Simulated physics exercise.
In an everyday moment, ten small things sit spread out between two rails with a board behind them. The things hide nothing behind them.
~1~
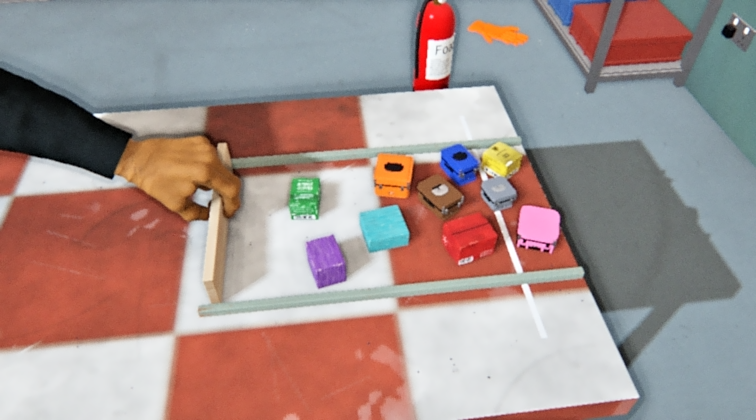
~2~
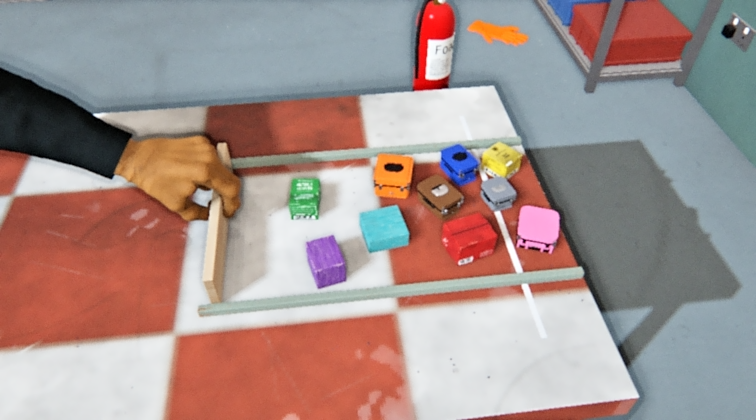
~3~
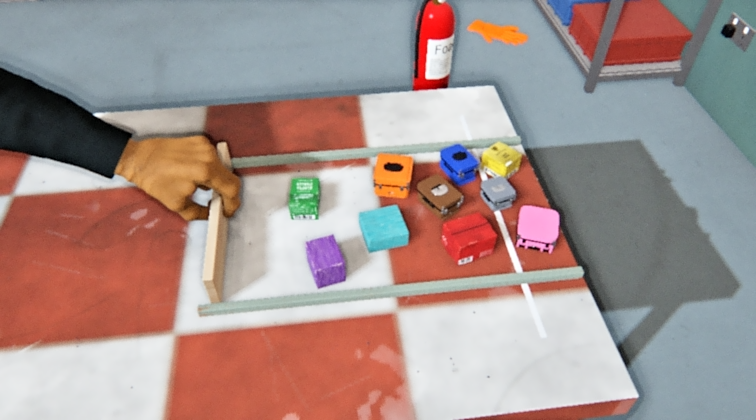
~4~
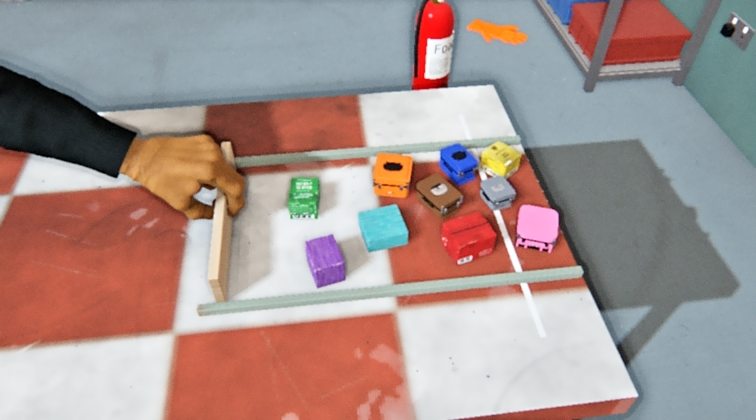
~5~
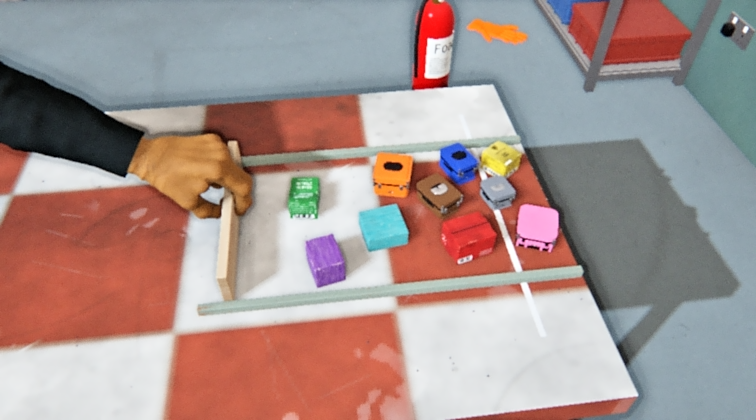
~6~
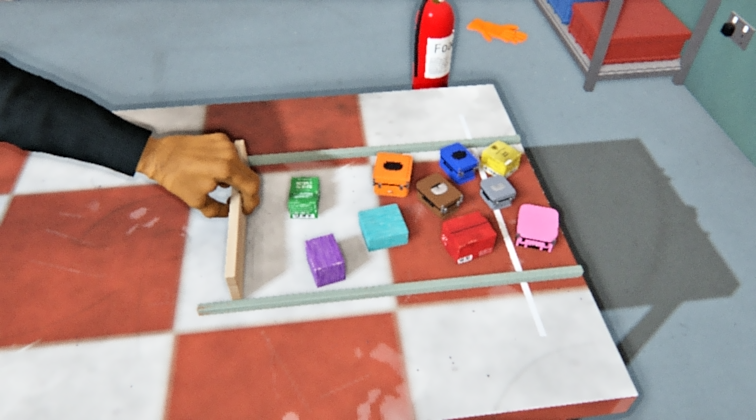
A hand in a dark sleeve holds a wooden board upright at the left end of two rails on a checkered table, at first keeping it still. Then the hand slides the board slightly right toward the green and purple objects, while the scattered colourful objects between the rails stay in place.
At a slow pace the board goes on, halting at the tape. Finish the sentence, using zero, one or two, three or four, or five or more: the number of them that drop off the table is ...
The number that drop off the table is three or four.
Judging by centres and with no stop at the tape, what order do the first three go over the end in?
Order: Yellow box, then pink case, then grey case.
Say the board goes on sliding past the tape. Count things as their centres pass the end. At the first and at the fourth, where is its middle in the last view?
In pixels, around (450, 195) followed by around (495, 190).
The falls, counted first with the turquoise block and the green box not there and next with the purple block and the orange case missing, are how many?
The first count is 2 and the second is 2.
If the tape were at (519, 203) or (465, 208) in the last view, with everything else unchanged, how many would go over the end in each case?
The first gives 6 and the second gives 1.
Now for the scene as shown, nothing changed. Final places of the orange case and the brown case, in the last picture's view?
Roughly (507, 160) for the first and roughly (540, 190) for the second.
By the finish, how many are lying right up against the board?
The figure is 4.
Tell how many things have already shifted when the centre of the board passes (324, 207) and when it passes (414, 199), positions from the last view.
By then 2, and later 8.
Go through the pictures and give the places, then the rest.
Pink case (537, 229); yellow box (501, 162); grey case (497, 195); board (220, 217); tape (495, 207), in the first picture.
Yellow box (501, 162); red box (469, 239), in the second picture.
Grey case (497, 195); brown case (439, 198), in the third picture.
Pink case (536, 229); green box (305, 198), in the fourth picture.
Yellow box (500, 161); blue case (458, 164), in the fifth picture.
Pink case (536, 228); yellow box (500, 160); grey case (496, 194); board (239, 214); tape (495, 205), in the sixth picture.
A little later, none off yet; pink case at rest near (536, 228); yellow box at rest near (500, 160); grey case at rest near (496, 194).
Next, none off yet; pink case at rest near (536, 228); yellow box moving near (508, 159); grey case at rest near (498, 193).
When it is over, the number that fall off is three or four; down, grey case, yellow box and pink case.
